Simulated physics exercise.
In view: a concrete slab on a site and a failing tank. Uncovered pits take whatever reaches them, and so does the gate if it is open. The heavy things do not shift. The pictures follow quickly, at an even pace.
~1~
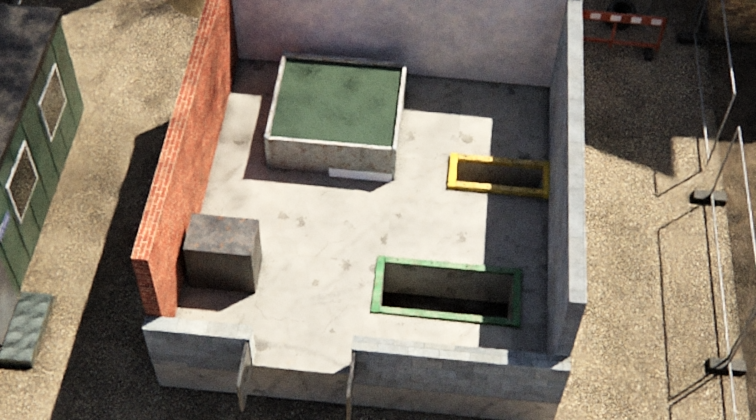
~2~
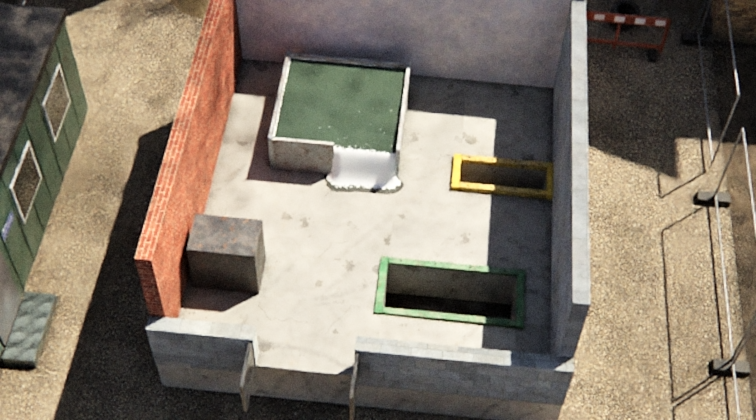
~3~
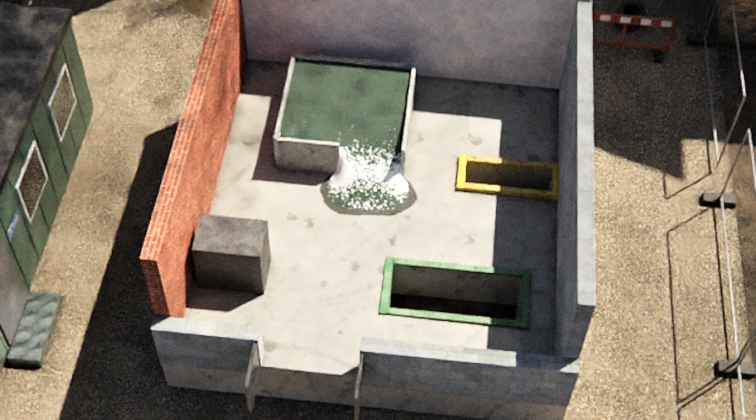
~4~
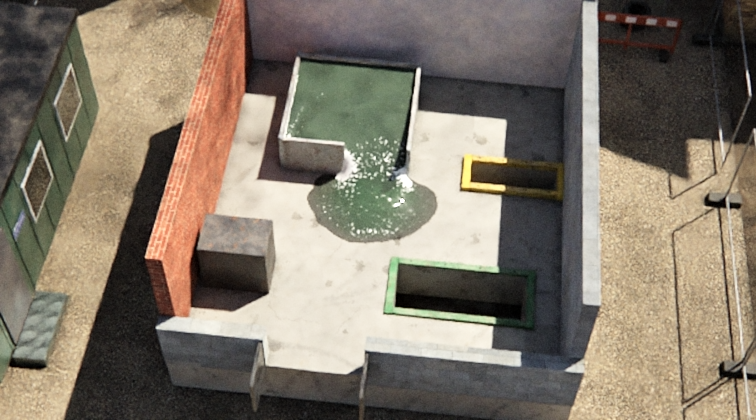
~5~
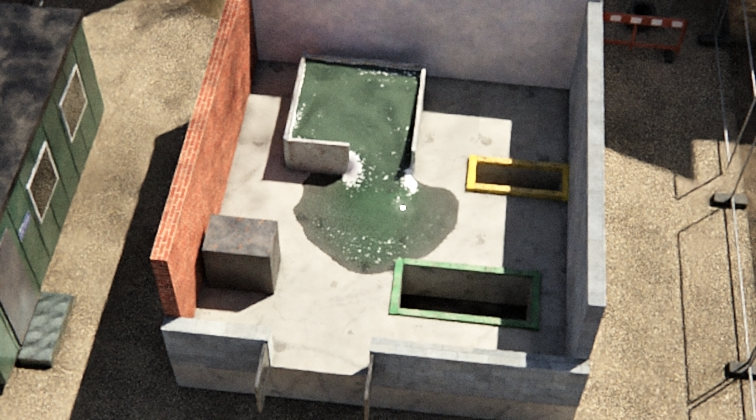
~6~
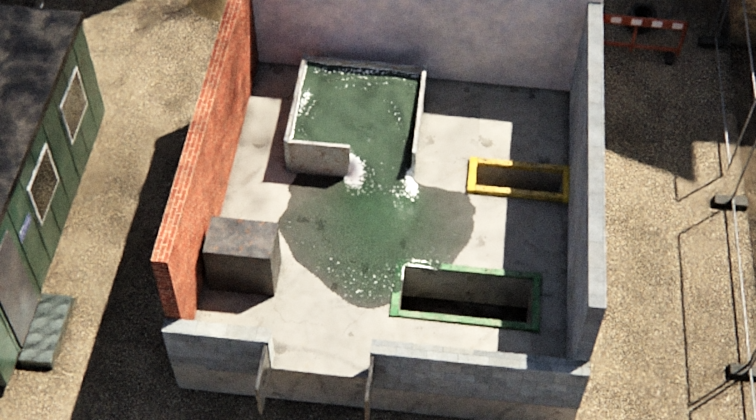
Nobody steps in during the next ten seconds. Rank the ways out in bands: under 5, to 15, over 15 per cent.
The gate takes above 15 %; the yellow pit takes not even 5 %; the green pit takes above 15 %.
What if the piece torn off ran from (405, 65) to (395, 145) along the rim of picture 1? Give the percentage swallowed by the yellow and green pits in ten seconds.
Roughly, in per cent: Yellow 35, green 10.
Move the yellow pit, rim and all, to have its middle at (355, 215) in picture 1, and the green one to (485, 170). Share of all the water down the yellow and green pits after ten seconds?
Roughly, in per cent: Yellow 55, green 2.
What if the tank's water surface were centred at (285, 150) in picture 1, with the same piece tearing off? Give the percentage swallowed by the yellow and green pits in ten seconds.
Per cent: Yellow 0, green 10.
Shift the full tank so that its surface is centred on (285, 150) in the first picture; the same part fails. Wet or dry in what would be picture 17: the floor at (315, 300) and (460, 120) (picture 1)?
In turn: Under water, free of water.
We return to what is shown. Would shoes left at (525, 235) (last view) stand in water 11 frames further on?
Verdict: Awash.
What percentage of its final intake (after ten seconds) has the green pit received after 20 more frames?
Close to 60 %.
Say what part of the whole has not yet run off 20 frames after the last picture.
I make it 68 per cent.
A moment on, water covers 35 % of the floor; the gate 1 %, the yellow pit 0 %, the green pit 4 %.
Next, water covers 40 % of the floor; the gate 6 %, the yellow pit 0 %, the green pit 11 %.
Then, water covers 50 % of the floor; the gate 15 %, the yellow pit 0 %, the green pit 18 %.
Later, water covers 60 % of the floor; the gate 25 %, the yellow pit 0 %, the green pit 25 %.
In the end, water covers 55 % of the floor; the gate 34 %, the yellow pit 0 %, the green pit 30 %.
